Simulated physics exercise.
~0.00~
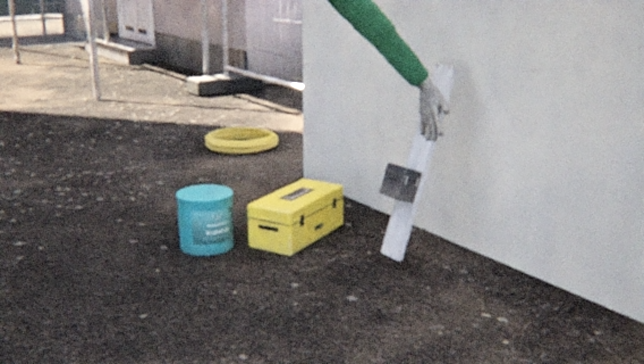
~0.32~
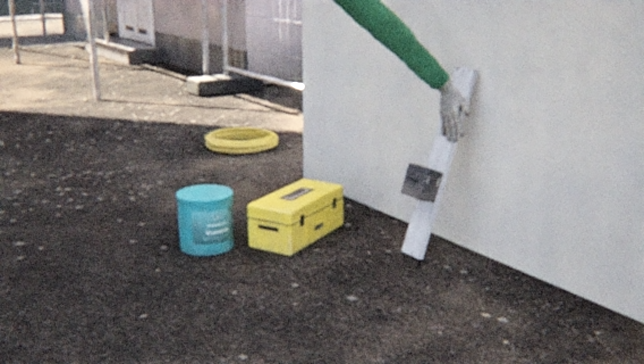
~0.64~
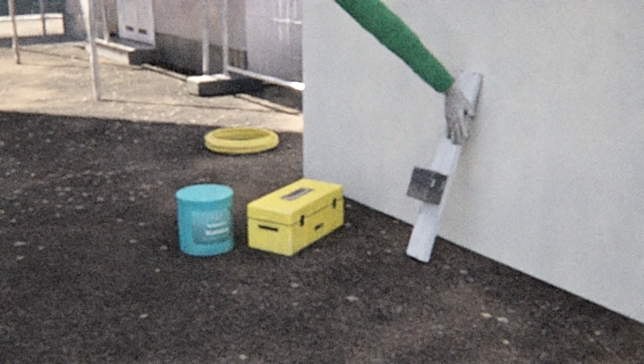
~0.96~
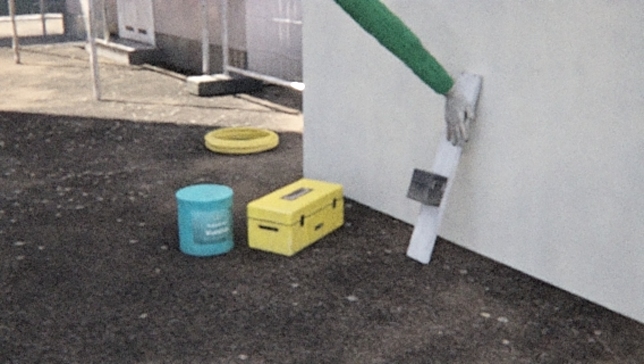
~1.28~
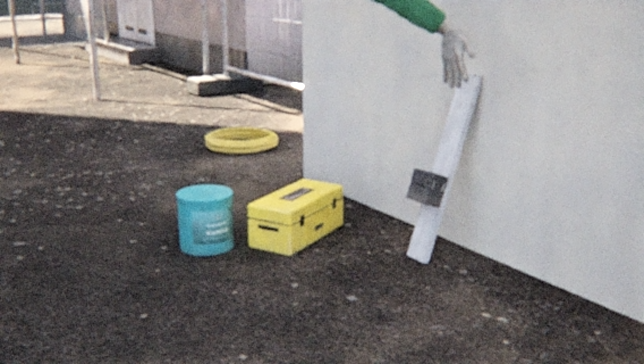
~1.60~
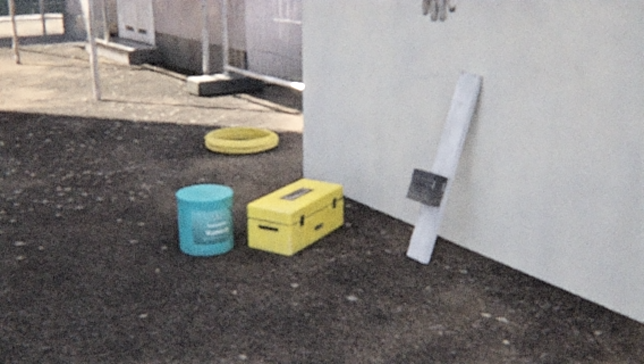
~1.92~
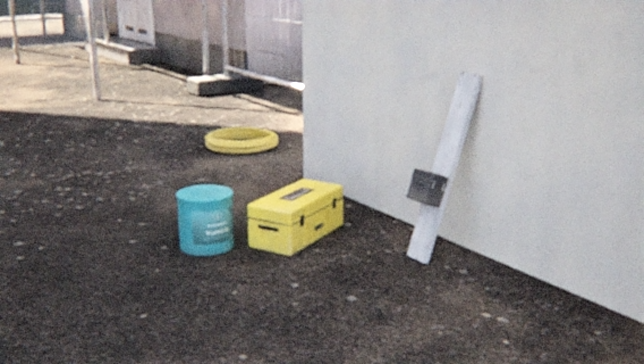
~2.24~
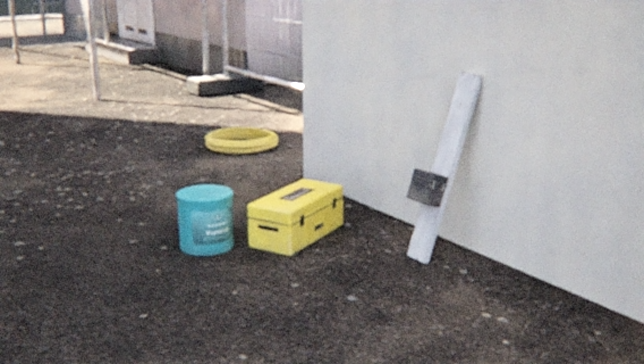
At the start, a gloved hand at the end of a green sleeve holds a white plank with a grey piece attached, tilted near a pale wall, while a turquoise pail and a yellow toolbox stand to the left on dark ground. The hand shifts the plank a little to the right and sets it leaning against the wall. It stays on the plank briefly, then lets go and draws back upward out of view. The plank stays leaning where it was left, and the pail and toolbox remain in their places.
